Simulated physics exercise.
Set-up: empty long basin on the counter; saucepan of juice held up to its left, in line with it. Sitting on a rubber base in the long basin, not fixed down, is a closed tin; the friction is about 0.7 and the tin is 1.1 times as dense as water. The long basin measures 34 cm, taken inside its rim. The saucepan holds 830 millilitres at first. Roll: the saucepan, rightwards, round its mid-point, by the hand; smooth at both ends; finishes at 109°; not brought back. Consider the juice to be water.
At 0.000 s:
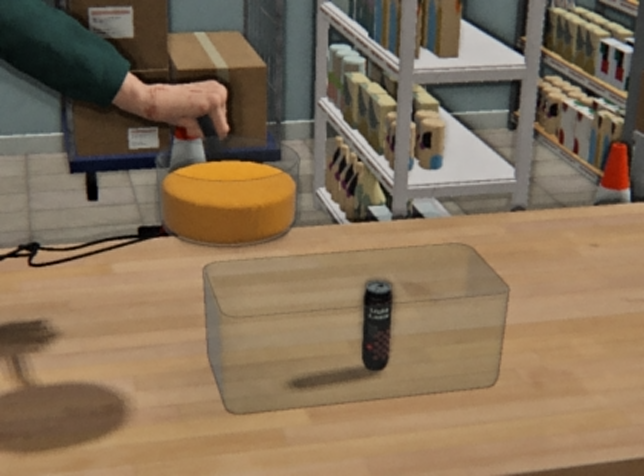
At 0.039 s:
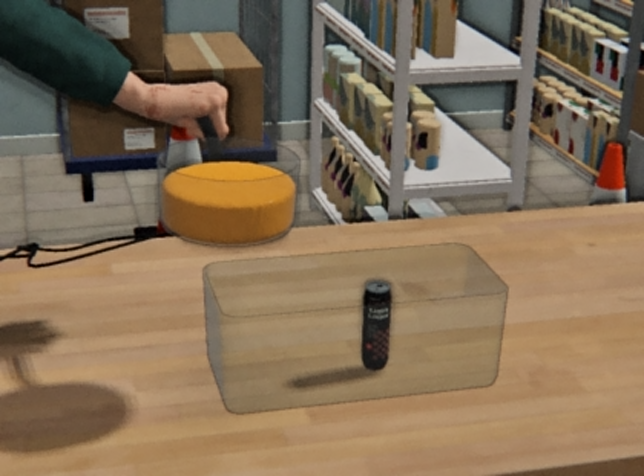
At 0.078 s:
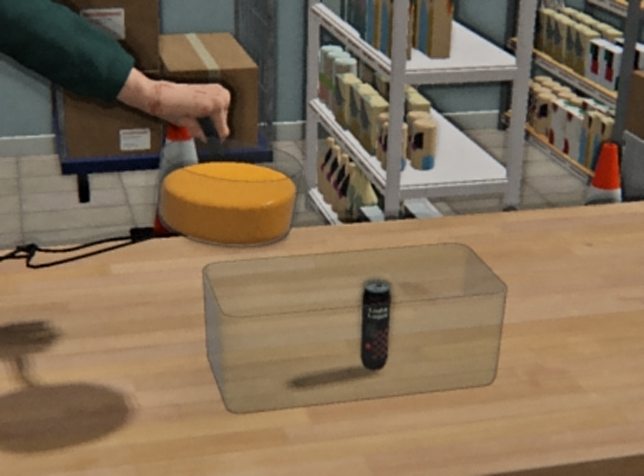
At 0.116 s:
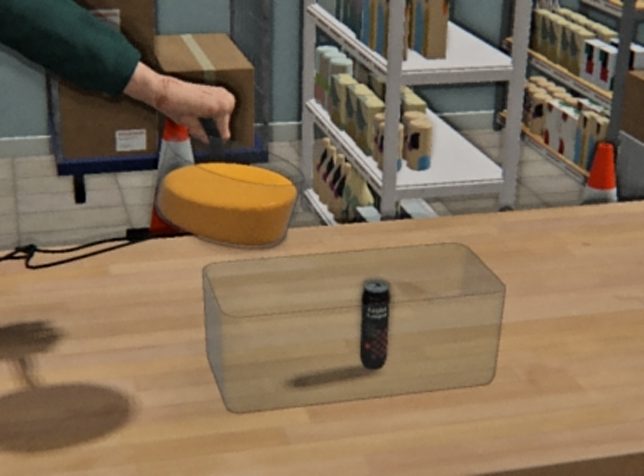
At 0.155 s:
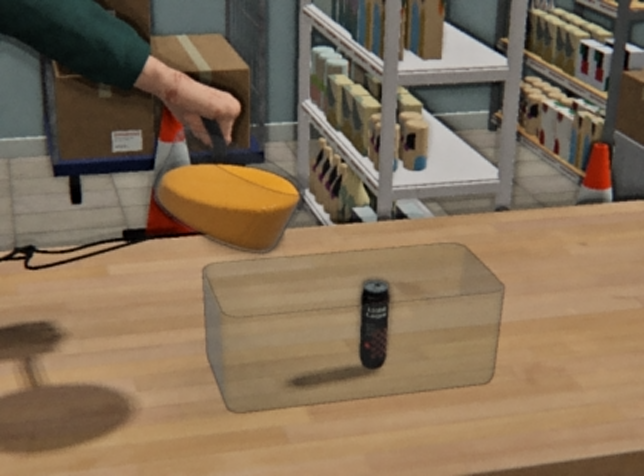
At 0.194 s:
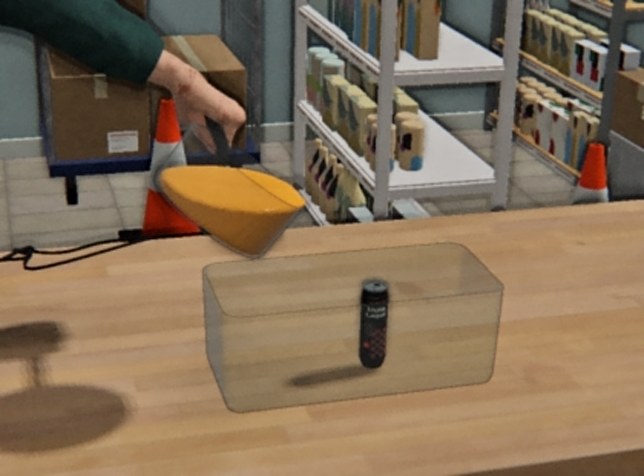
A hand in a dark green sleeve holds a rounded orange pan above the left end of a clear, empty long basin on a pale wooden counter, seen from slightly above in a storeroom. A black tin stands inside the basin, with cardboard boxes, shelves and orange cones behind. The hand steadily tilts the pan rightward while the camera shifts slightly.
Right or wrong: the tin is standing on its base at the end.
Right, it is standing.
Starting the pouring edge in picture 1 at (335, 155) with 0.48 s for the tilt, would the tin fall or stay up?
Then it tips over.
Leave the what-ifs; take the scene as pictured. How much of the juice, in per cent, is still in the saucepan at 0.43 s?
I reckon about 20 in a hundred is still held.
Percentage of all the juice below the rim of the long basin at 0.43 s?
At that time the basin holds about 42 per cent of the liquid.
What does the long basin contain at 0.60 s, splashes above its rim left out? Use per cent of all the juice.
About 92 %.
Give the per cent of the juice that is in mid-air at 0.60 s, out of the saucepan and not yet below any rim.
5 per cent or so.
By 0.43 s the tilt is 106° and 20 per cent is still to pour; the tin stands where it began.
By 0.60 s the tilt is 109° and 4 per cent is still to pour; the tin stands where it began.
By 0.78 s the tilt is 109° and 0 per cent is still to pour; the tin stands where it began.
By 0.98 s the tilt is 109° and 0 per cent is still to pour; the tin stands where it began.
At rest the tin stands where it began.
